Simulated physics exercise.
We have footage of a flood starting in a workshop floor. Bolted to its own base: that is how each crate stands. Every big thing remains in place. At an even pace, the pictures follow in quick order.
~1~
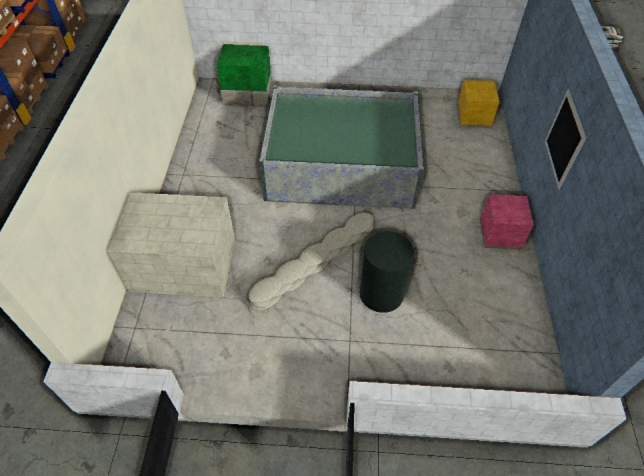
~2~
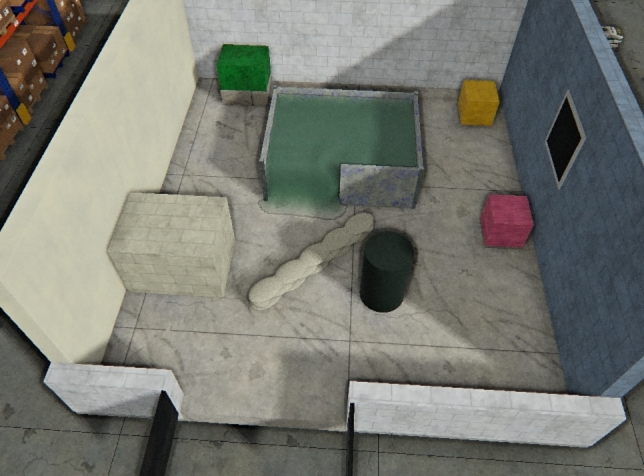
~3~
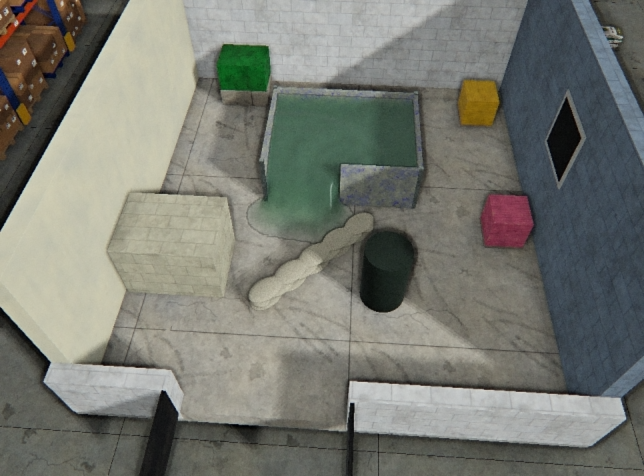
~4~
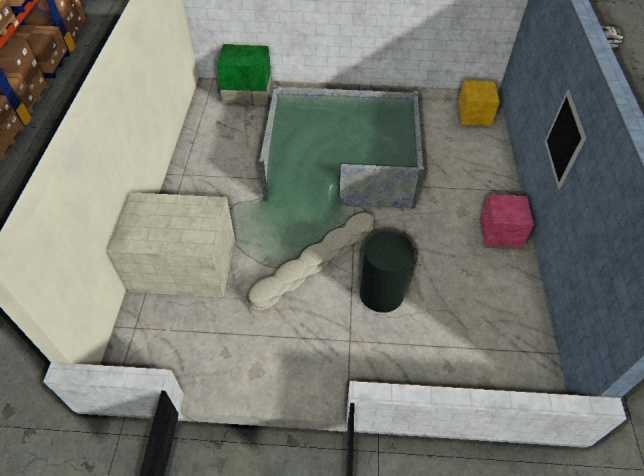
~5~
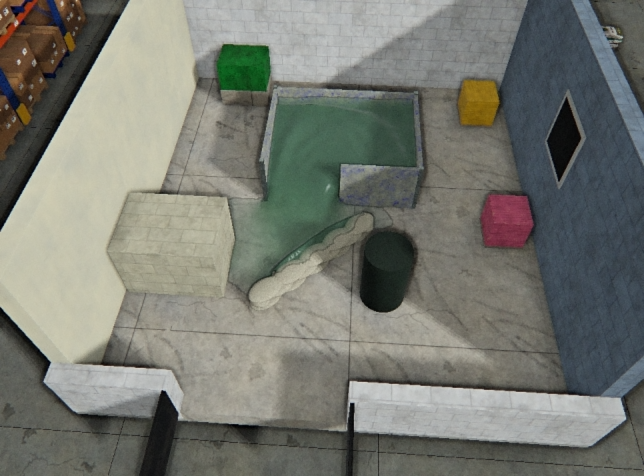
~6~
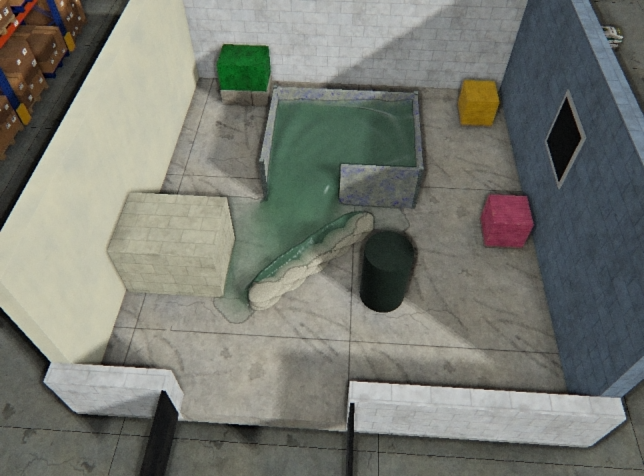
At the start, a tank of green water stands whole and still among colored blocks in a walled workshop. Then the left part of its front wall is gone and water pours out, spreading over the floor toward the lower left, reaching the lumpy pale barrier and running between it and the pale block.
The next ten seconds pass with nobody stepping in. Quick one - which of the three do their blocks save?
Result: The green crate is out of reach of the water; the pink crate is within reach of the water; the yellow crate is within reach of the water.
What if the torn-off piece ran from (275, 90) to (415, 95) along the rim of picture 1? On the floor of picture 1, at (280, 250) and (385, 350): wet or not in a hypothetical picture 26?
Note, points in order: Unreached; unreached.
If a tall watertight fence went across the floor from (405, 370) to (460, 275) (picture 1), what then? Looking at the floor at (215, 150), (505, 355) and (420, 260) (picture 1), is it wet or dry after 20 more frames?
First inundated, then unwetted, then inundated.
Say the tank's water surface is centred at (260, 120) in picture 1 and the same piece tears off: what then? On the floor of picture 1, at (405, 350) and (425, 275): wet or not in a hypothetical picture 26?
Untouched, then untouched.
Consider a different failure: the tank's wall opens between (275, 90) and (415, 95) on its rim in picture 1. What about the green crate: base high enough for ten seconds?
Green: Flooded.
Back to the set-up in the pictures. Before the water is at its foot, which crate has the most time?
That's the crate marked yellow.
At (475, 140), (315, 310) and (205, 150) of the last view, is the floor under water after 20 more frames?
Point one left clear, point two sodden, point three sodden.
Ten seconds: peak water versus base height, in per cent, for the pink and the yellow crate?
280 and 270 per cent, in that order.
A moment on, water covers 25 % of the floor; the green crate not reached, the pink crate not reached, the yellow crate not reached.
Next, water covers 40 % of the floor; the green crate not reached, the pink crate water round its plinth, the yellow crate not reached.
Then, water covers 55 % of the floor; the green crate water round its plinth, the pink crate water round its plinth, the yellow crate not reached.
Later, water covers 75 % of the floor; the green crate water round its plinth, the pink crate water round its plinth, the yellow crate water round its plinth.
In the end, water covers 95 % of the floor; the green crate stayed above the water, the pink crate was topped, the yellow crate was topped.
